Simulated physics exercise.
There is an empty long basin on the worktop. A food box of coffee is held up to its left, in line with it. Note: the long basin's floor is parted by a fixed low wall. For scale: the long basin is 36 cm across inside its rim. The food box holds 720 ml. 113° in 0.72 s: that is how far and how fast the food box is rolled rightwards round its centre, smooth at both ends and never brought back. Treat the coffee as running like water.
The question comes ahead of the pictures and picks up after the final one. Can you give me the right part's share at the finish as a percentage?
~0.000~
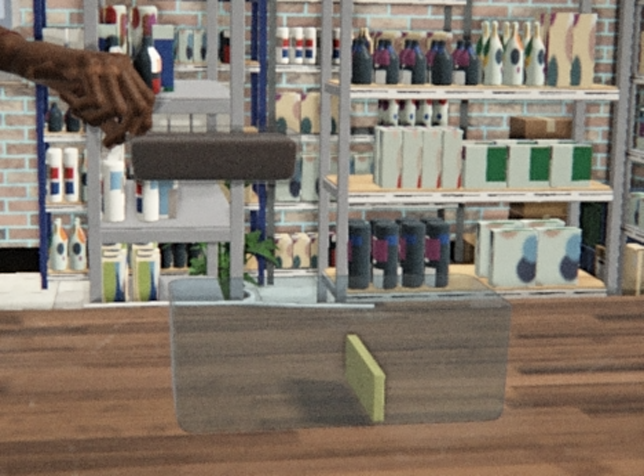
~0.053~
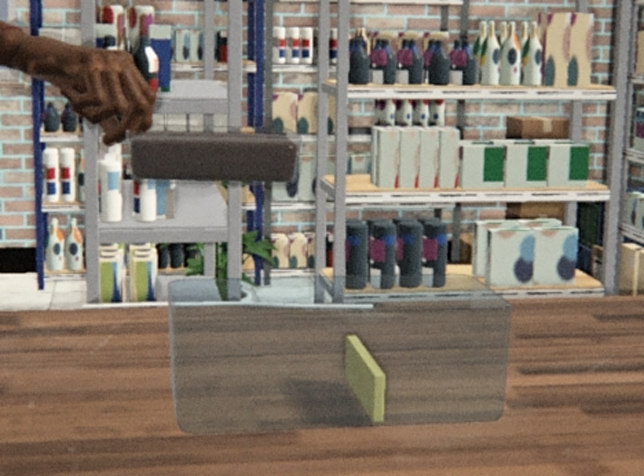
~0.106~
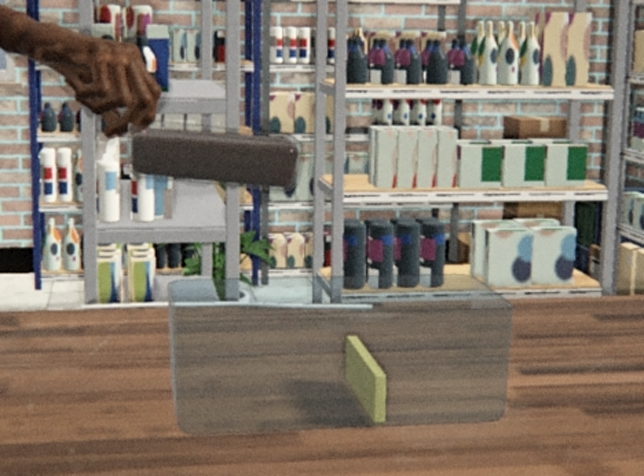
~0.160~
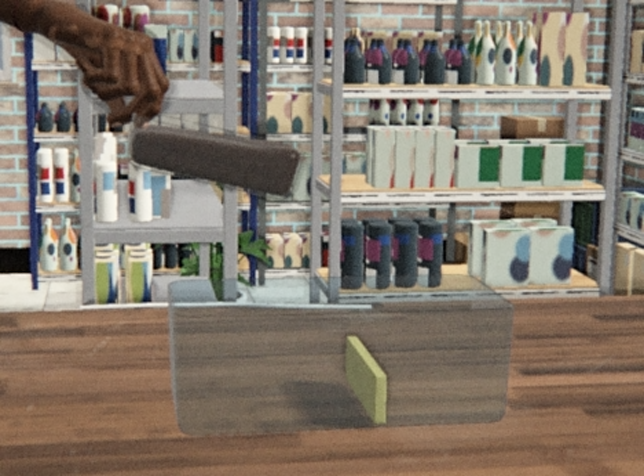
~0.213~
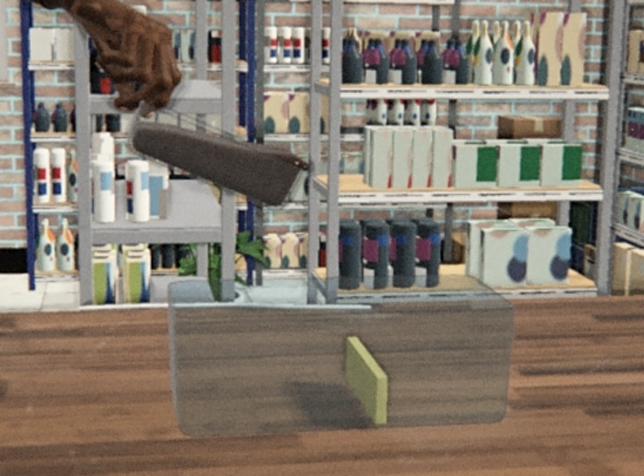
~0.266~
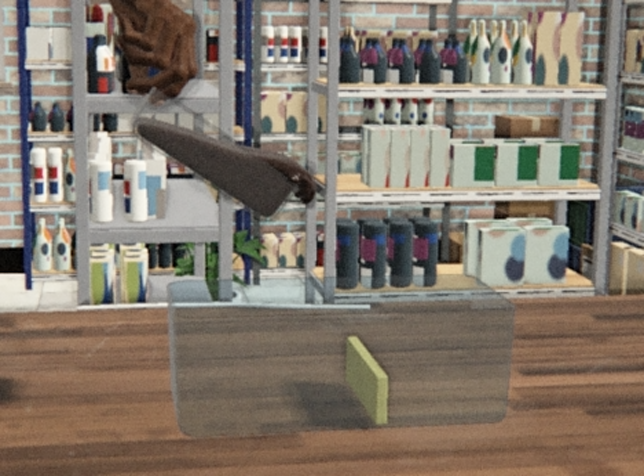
Sure, about 18 percent.
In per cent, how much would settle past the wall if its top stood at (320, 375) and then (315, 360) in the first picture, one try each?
Respectively 70 and 80 %.
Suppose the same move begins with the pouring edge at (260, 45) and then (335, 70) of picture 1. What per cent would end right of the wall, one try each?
Try 1: Approx. 5 %; try 2: Approx. 70 %.
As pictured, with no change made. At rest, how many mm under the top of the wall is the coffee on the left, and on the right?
Close to 36 mm left and close to 48 mm right.
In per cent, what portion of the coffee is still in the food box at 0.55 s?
3 %.
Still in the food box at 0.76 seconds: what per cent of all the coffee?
Close to 0 in a hundred.
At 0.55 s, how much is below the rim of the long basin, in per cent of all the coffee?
Close to 72 in a hundred.
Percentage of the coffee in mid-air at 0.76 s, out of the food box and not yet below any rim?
Roughly 6 %.
Then, 0.55 s in, the tilt is 98° and 3 per cent is still to pour, 56 is left of the wall and 16 right of it.
Then, 0.76 s in, the tilt is 113° and 0 per cent is still to pour, 75 is left of the wall and 17 right of it.
Then, 0.98 s in, the tilt is 113° and 0 per cent is still to pour, 76 is left of the wall and 18 right of it.
Then, 1.22 s in, the tilt is 113° and 0 per cent is still to pour, 76 is left of the wall and 18 right of it.
Finally, 76 per cent lies left of the wall, 18 right of it and 6 outside.
